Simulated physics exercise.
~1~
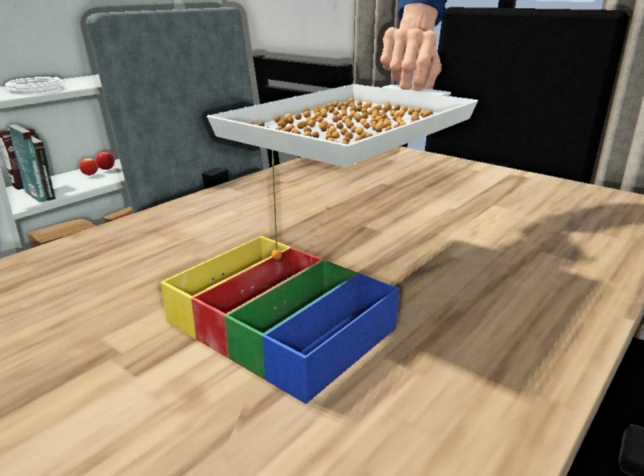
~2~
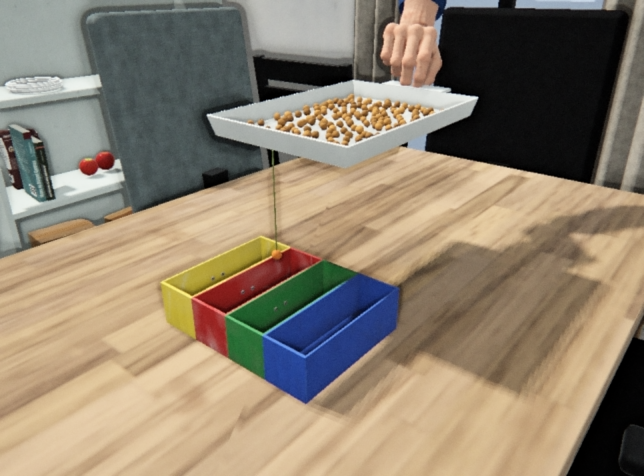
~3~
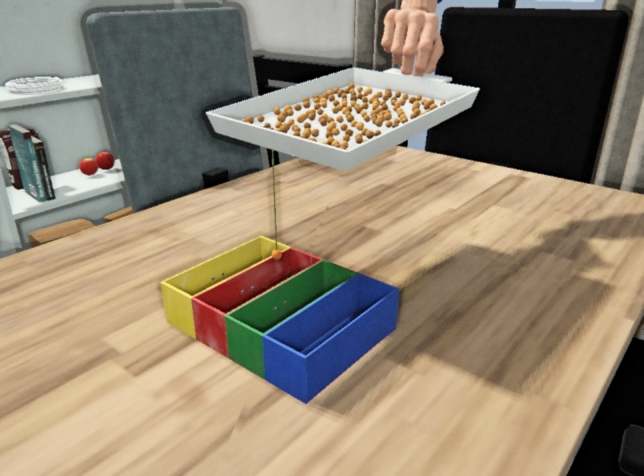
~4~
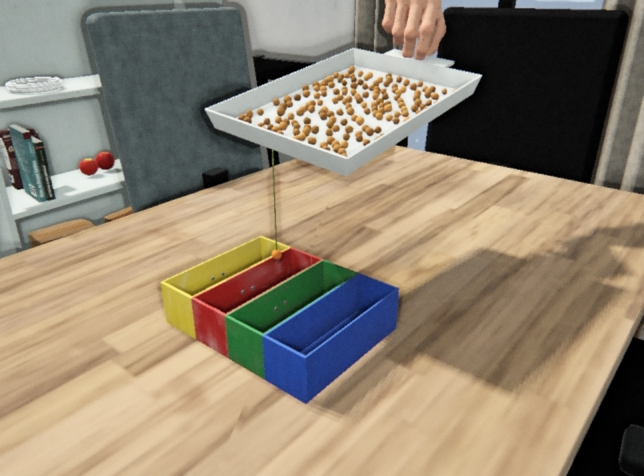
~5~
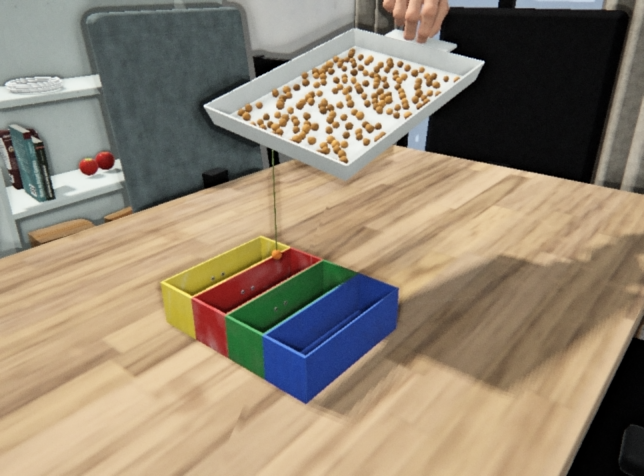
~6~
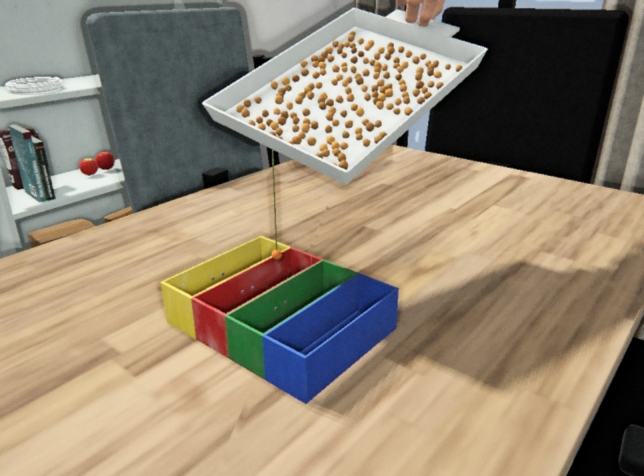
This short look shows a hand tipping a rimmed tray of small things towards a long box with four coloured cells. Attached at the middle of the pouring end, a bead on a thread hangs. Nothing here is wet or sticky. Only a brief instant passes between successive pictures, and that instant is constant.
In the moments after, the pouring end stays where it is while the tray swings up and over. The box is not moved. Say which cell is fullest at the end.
The blue cell is fullest at the end.
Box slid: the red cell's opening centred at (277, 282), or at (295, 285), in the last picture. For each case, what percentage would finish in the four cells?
Estimate: 100 % first, 100 % second.
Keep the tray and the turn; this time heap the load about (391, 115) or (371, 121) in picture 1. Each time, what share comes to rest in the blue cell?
In order, 70 % then 60 %.
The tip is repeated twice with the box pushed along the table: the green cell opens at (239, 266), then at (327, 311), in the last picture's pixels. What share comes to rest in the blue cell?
Roughly 10 per cent, and 10 per cent.
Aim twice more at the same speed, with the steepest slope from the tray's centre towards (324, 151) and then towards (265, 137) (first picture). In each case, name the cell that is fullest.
Try 1 - the blue cell / try 2 - the cell in yellow.
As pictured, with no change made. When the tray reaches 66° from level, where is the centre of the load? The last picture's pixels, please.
Roughly (338, 136).
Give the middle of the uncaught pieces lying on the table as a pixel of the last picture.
Roughly at (380, 413).
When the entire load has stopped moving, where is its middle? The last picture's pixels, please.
Resting centre, last picture - approx. (330, 336).
Soon, tray tipped steeply; all on the tray.
A while on, tray tipped past a quarter turn; most on the tray; a small part in the blue cell; a stray few in the green cell; a stray few in the red cell; a stray few falling or outside the box.
Towards the end, tray tipped past a quarter turn; about half in the blue cell; about a third in the green cell; a small part in the red cell; a stray few in the yellow cell; a small part falling or outside the box.
Finally, tray tipped past a quarter turn; about half in the blue cell; about a third in the green cell; a small part in the red cell; a stray few in the yellow cell; a small part outside the box.
